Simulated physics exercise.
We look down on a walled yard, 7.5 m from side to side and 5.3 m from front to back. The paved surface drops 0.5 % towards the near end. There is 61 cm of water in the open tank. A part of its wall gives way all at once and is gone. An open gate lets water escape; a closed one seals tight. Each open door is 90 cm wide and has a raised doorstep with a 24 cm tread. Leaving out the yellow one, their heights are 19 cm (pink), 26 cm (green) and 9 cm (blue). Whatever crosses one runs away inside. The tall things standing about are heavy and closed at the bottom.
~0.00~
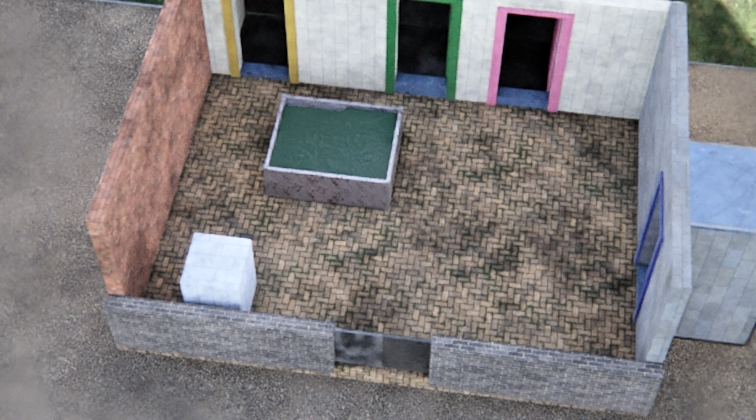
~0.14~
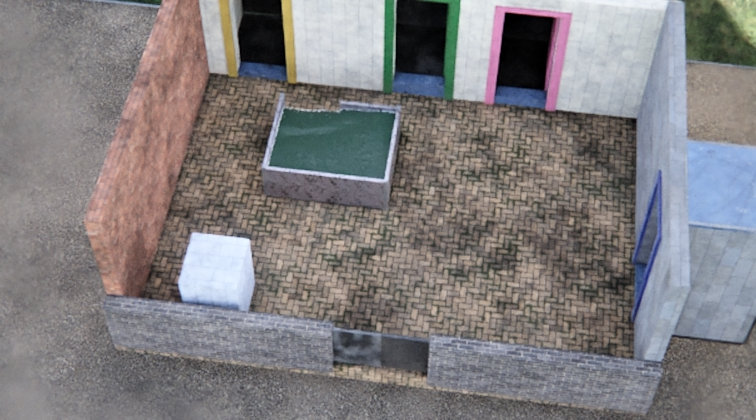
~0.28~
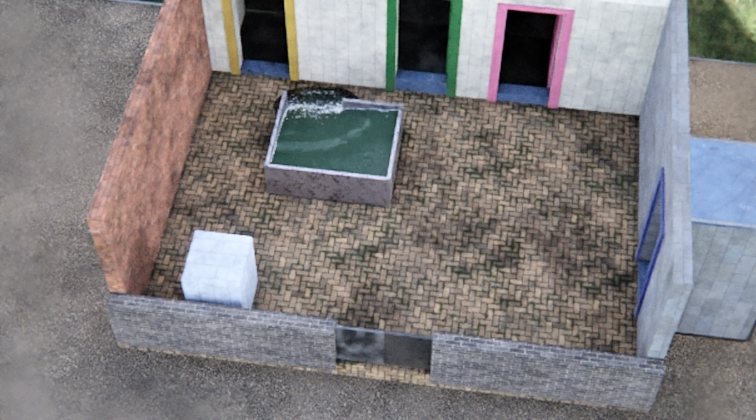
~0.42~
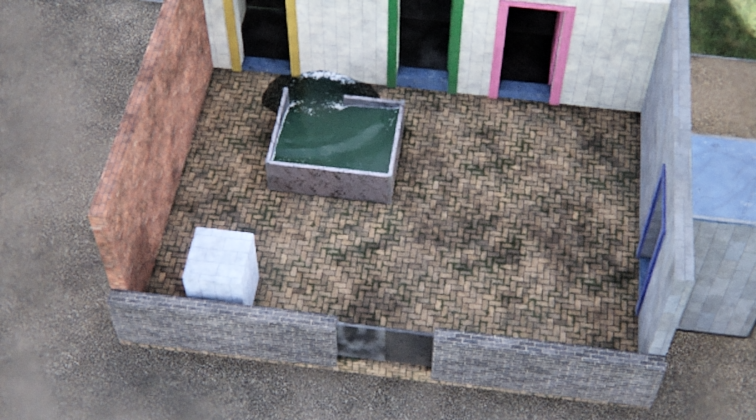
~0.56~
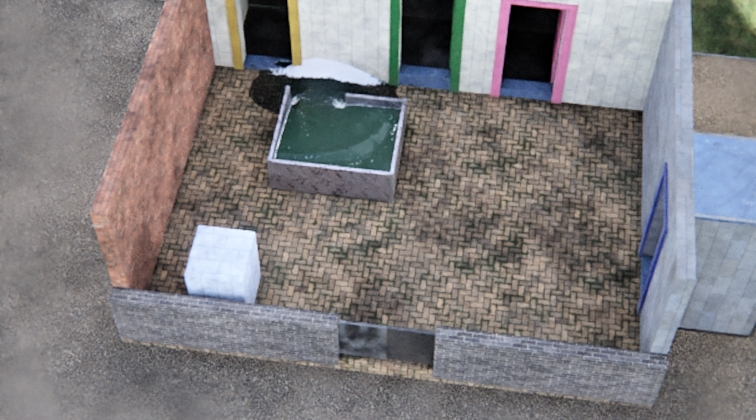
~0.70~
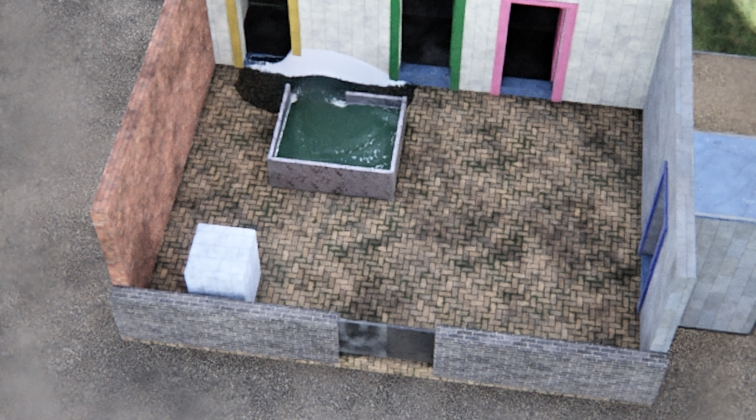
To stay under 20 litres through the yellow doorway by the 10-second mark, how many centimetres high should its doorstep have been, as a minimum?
Some 21 cm above the ground.
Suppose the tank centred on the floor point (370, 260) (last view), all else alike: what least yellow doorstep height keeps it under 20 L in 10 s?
About 13.0 cm.
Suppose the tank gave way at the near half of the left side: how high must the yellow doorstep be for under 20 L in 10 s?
Some 11.5 cm.
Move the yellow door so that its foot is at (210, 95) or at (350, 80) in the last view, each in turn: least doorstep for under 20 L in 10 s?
About 26 and 36 cm.
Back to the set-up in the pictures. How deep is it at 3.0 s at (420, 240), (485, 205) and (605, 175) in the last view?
In that order: 0, 1 and 3 cm.
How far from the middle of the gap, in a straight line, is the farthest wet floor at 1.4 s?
About 3.0 m.
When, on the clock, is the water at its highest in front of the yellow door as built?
At about 1.4 s.
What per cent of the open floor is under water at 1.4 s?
About 10 per cent.
After 1.4 s water covers 10 % of the floor, deepest (44 cm) near (326, 78); 23 cm at the yellow door, 19 litres in over its 11 cm doorstep.
After 3.0 s water covers 45 % of the floor, deepest (26 cm) near (224, 75); 15 cm at the yellow door, 79 litres in over its 11 cm doorstep.
After 10.0 s water covers 95 % of the floor, deepest (10 cm) near (619, 377); 6 cm at the yellow door, 100 litres in over its 11 cm doorstep.
At the yellow door as built, the water arrived by 0.6 s and peaked near 23 cm at 1.4 s.
Run again over the same 10 s with other heights there, 34 litres in over 18.5 cm, 10 litres over 25 cm. The limit of 20 litres is kept from about 21 cm up.
